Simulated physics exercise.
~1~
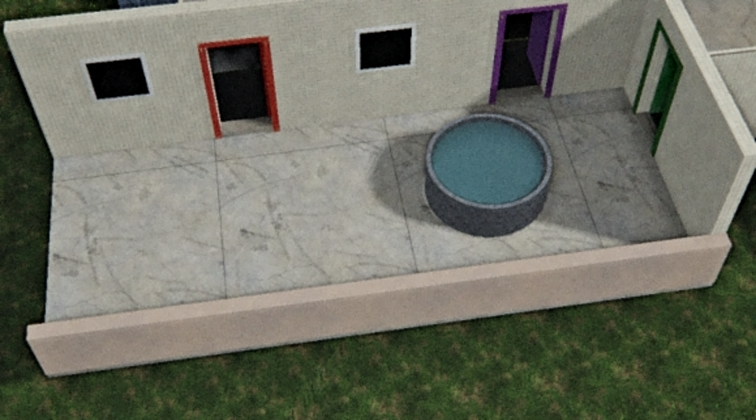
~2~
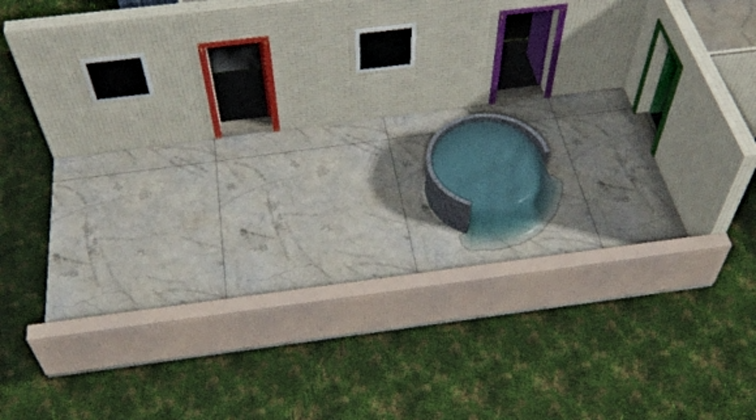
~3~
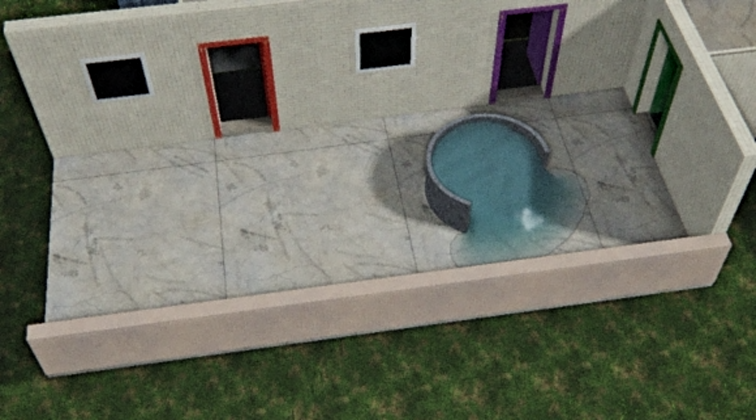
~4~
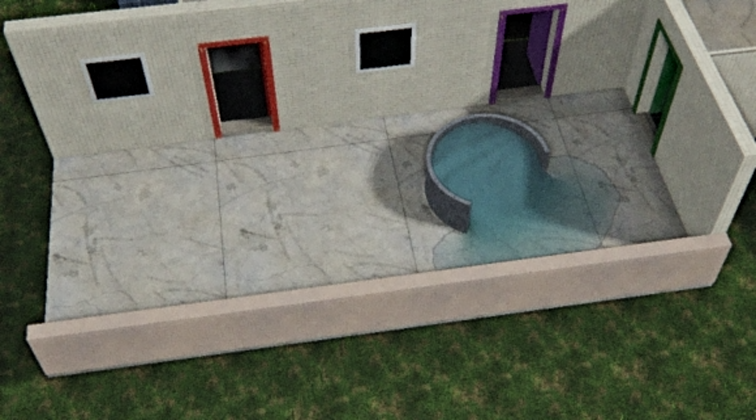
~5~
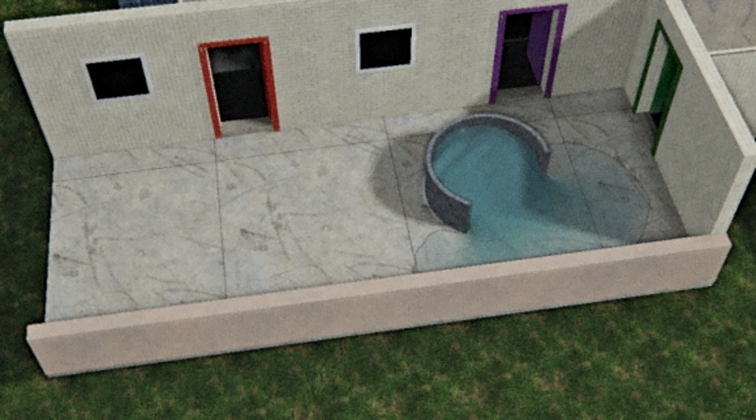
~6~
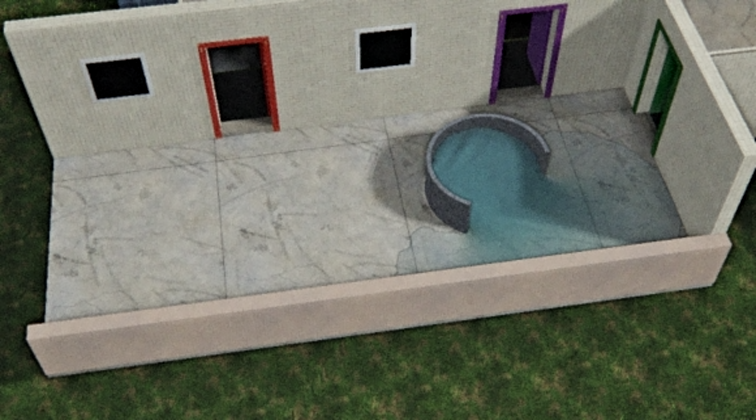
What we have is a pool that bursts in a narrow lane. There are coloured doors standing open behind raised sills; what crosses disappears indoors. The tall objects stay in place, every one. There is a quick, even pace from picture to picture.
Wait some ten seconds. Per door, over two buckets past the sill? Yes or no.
Purple door yes, green door yes, red door no.
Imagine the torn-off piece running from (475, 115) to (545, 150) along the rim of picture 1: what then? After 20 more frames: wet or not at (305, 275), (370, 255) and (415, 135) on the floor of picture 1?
Sequence of results: Missed by the flood, missed by the flood, reached by the flood.
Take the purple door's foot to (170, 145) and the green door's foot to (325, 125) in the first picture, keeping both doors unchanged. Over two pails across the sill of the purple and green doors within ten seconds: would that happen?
Well, the purple door comes up short, but the green door comes up short.
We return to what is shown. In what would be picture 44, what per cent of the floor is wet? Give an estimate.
Near 95 in a hundred.
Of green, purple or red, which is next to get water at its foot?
The green door.
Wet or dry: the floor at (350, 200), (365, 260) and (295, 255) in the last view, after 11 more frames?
Lab note, in the order given: Unwetted, wet through, wet through.
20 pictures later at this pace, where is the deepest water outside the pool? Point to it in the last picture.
At about (607, 101).
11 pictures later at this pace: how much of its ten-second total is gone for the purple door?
About 0 per cent.
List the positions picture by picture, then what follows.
The first picture shows still water in the round pool at (488, 162).
In the second picture, water pours out at (526, 216) and has run to a hidden place.
In the third picture, the front is at (578, 179), out from the gap at (526, 217).
In the fourth picture, water pours out at (525, 218) and has run to a hidden place.
In the fifth picture, water pours out at (525, 219) and has run to (628, 176).
In the sixth picture, the front is at (664, 185), out from the gap at (525, 219).
A moment on, water covers 25 % of the floor; the purple door not reached, the green door wet at the sill, nothing in, the red door not reached.
Next, water covers 35 % of the floor; the purple door not reached, the green door under two buckets in, the red door not reached.
Then, water covers 65 % of the floor; the purple door under two buckets in, the green door under two buckets in, the red door not reached.
Later, water covers 95 % of the floor; the purple door over two buckets in, the green door over two buckets in, the red door wet at the sill, nothing in.
In the end, water covers 95 % of the floor; the purple door over two buckets in, the green door over two buckets in, the red door wet at the sill, nothing in.
